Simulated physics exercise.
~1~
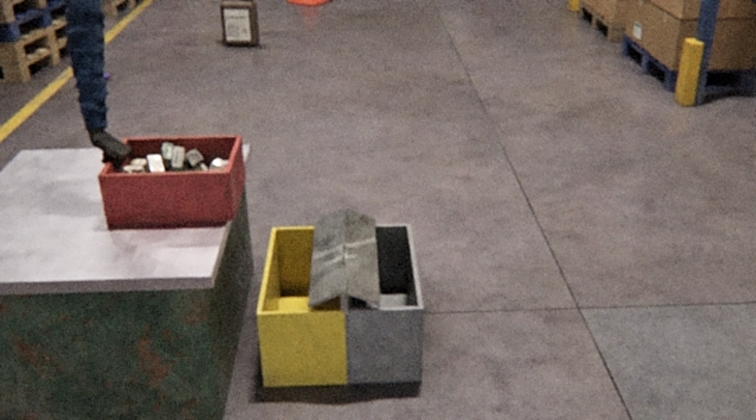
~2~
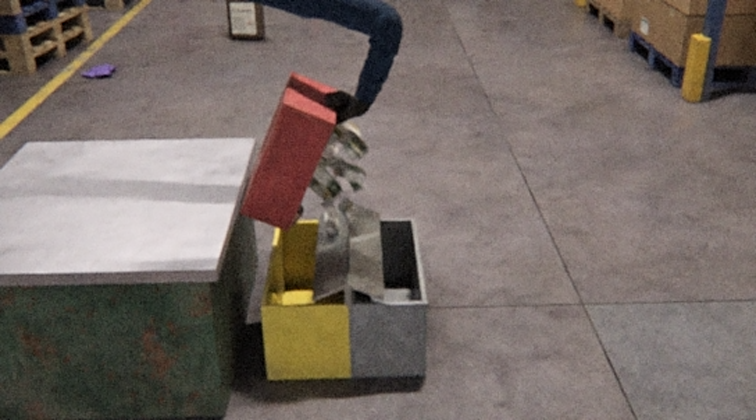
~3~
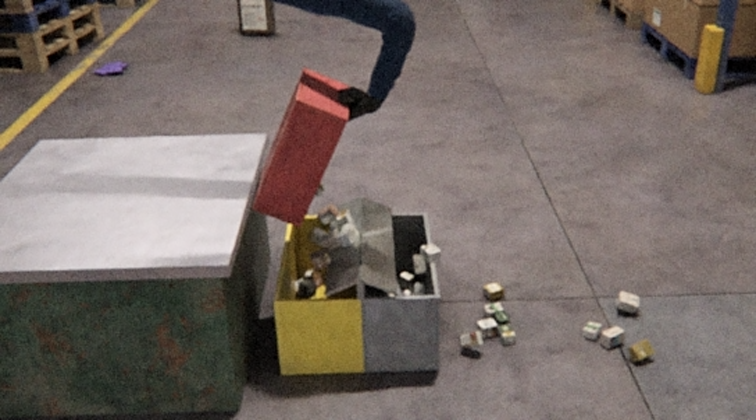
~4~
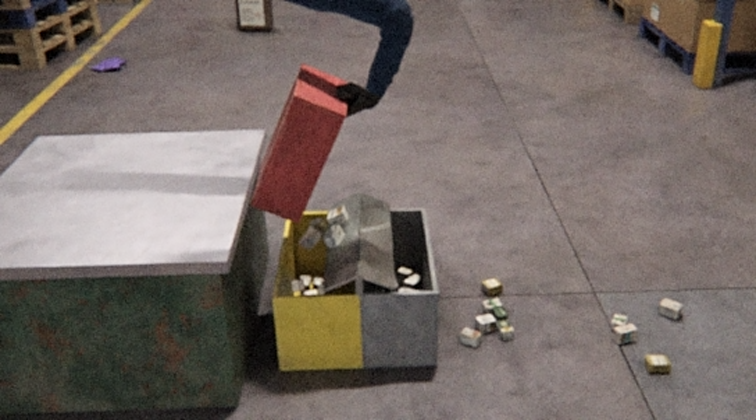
To begin with, a red crate of small cartons rests on a bench, with a dark-gloved hand at its left side and a yellow tote and grey box standing side by side on the floor. The arm swings the crate up and over to the right, tipping it steeply so cartons tumble towards the grey ridge between the containers. Some drop into the yellow tote and others into the grey box, while several land on the floor to the right. Finally, the hand holds the crate tilted, with cartons in both containers and a scattering beyond the grey box.
